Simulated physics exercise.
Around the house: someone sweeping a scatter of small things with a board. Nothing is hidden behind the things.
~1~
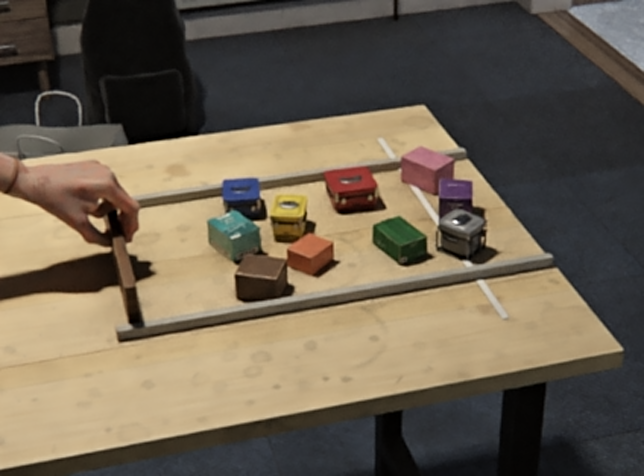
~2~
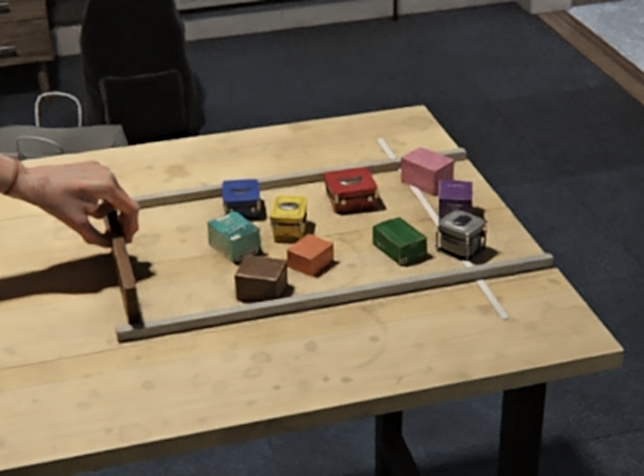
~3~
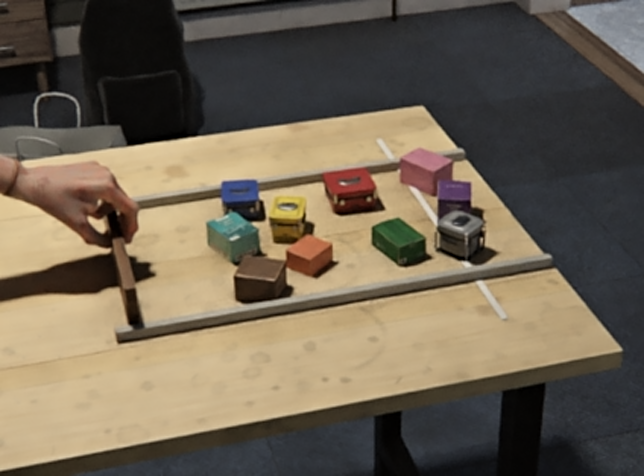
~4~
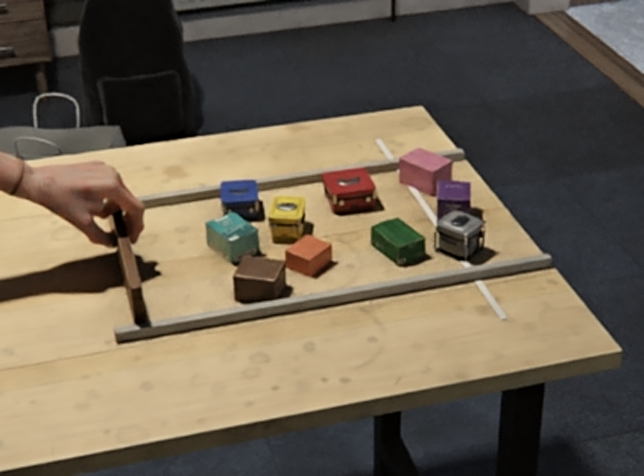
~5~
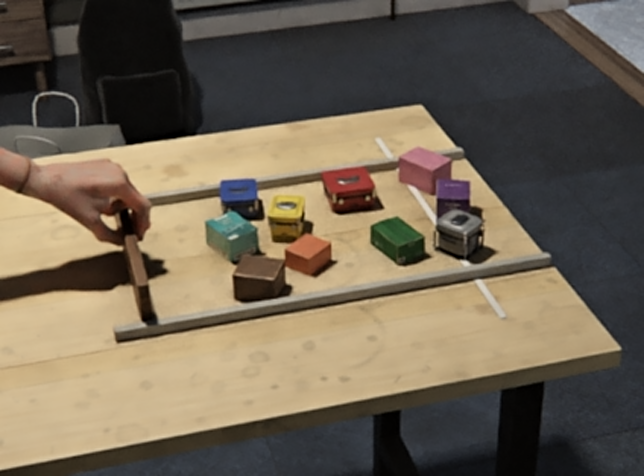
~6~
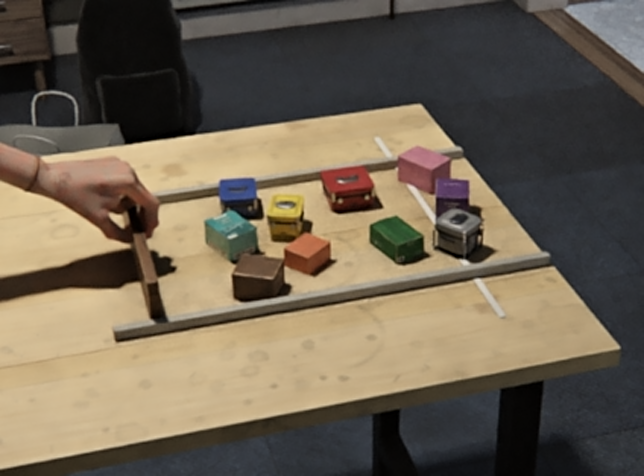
On a wooden table in a room, a hand holds a small upright board at the left end of two rails, with colourful boxes and blocks scattered between them. The board stays nearly still at first, then the hand slides it slightly to the right, while the boxes and blocks stay in place.
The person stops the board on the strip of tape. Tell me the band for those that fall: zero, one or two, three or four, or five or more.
Outcome: The number that fall off is one or two.
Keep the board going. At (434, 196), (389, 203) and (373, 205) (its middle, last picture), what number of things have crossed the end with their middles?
The counts: 2, 0 and 0.
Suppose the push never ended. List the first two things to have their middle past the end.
They are the pink block, then the grey case.
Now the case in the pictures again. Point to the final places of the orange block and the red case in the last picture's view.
Near (480, 222) and (467, 163).
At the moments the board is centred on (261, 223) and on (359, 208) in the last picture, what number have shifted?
By then 5, and 9.
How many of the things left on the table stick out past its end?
Overhanging: 3.
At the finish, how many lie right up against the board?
It touches 3.
Soon after, none off yet; purple box at rest near (452, 201); pink block at rest near (424, 170); grey case at rest near (458, 234).
Then, none off yet; purple box moving near (457, 202); pink block moved about its own width near (464, 159); grey case moved about its own width near (506, 237).
At rest, the number that fall off is one or two; fallen, grey case and pink block.
